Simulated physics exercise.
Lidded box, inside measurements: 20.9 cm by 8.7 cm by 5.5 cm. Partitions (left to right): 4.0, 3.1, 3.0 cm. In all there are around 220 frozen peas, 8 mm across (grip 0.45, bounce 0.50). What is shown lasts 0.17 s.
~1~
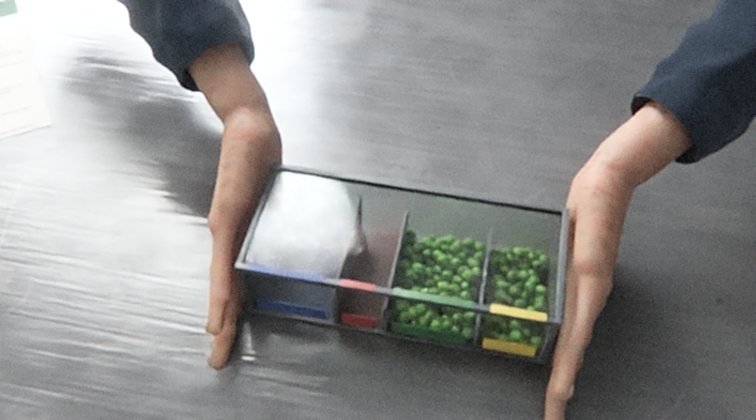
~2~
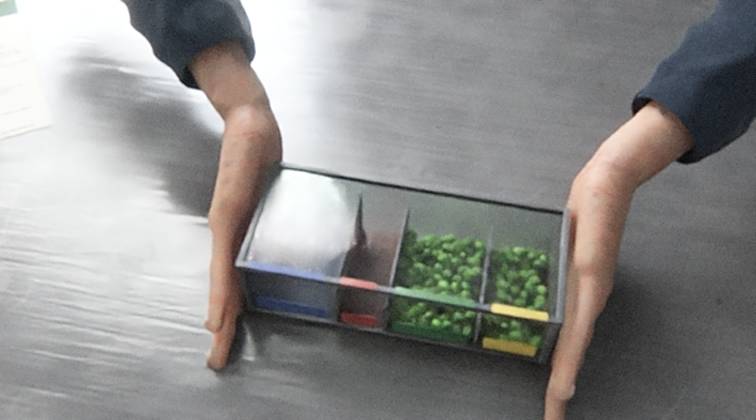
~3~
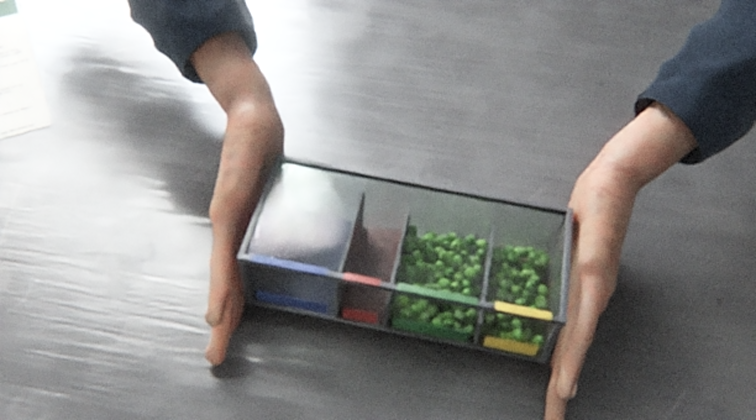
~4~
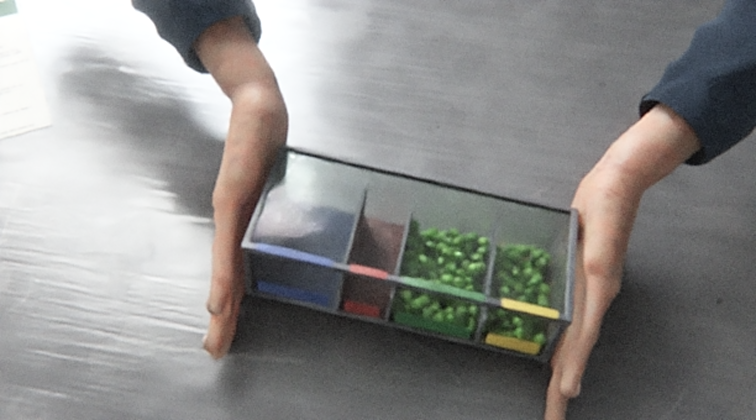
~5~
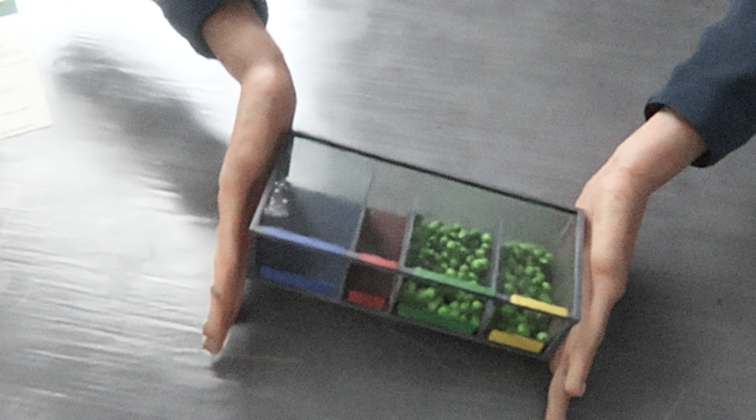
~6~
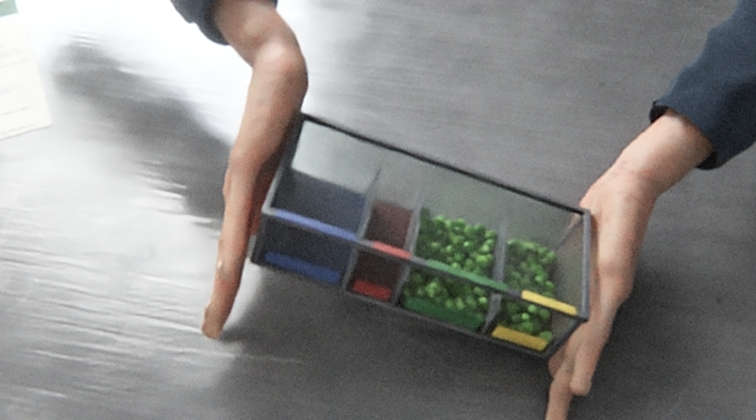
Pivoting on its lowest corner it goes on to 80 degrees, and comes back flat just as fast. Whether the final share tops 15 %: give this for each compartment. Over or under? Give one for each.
Red compartment under; blue compartment under; green compartment over; yellow compartment over.
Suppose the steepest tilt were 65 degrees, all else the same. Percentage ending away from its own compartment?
Estimate: Around 5 %.
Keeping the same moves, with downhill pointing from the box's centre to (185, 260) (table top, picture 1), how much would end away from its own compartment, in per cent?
My guess is roughly 50 percent.
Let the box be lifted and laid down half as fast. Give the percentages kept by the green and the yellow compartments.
In that case the green compartment would hold 50 per cent and the yellow one 50 per cent.
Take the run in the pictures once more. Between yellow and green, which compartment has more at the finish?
Yellow.
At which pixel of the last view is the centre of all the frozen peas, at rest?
Around (501, 281).
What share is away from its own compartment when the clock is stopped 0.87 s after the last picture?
Around 20 percent.
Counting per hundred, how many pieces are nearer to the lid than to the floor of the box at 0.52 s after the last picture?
Something like 20 percent of the pieces.
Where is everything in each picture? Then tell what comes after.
Box tilt 0 degrees, front corners at (243, 266) and (555, 319); green 60 %, yellow 40 %, in the first frame.
Box tilt 1 degrees, front corners at (243, 263) and (556, 319), in the second frame.
Box tilt 3 degrees, front corners at (245, 256) and (560, 318), in the third frame.
Box tilt 6 degrees, front corners at (249, 245) and (565, 317), lowest corner right back, in the fourth frame.
Box tilt 11 degrees, front corners at (257, 228) and (573, 316), lowest corner right back, in the fifth frame.
Box tilt 15 degrees, front corners at (269, 210) and (582, 315), lowest corner right back; green 60 %, yellow 40 %, in the sixth frame.
Then, 0.52 s after the last picture, tilt 80 degrees; green 55 %, yellow 45 %.
Then, 0.87 s after the last picture, tilt 34 degrees; green 40 %, yellow 60 %.
Then, 1.32 s after the last picture, tilt 0 degrees; green 40 %, yellow 60 %.
In the end, red 0 %, blue 0 %, green 40 %, yellow 60 %.
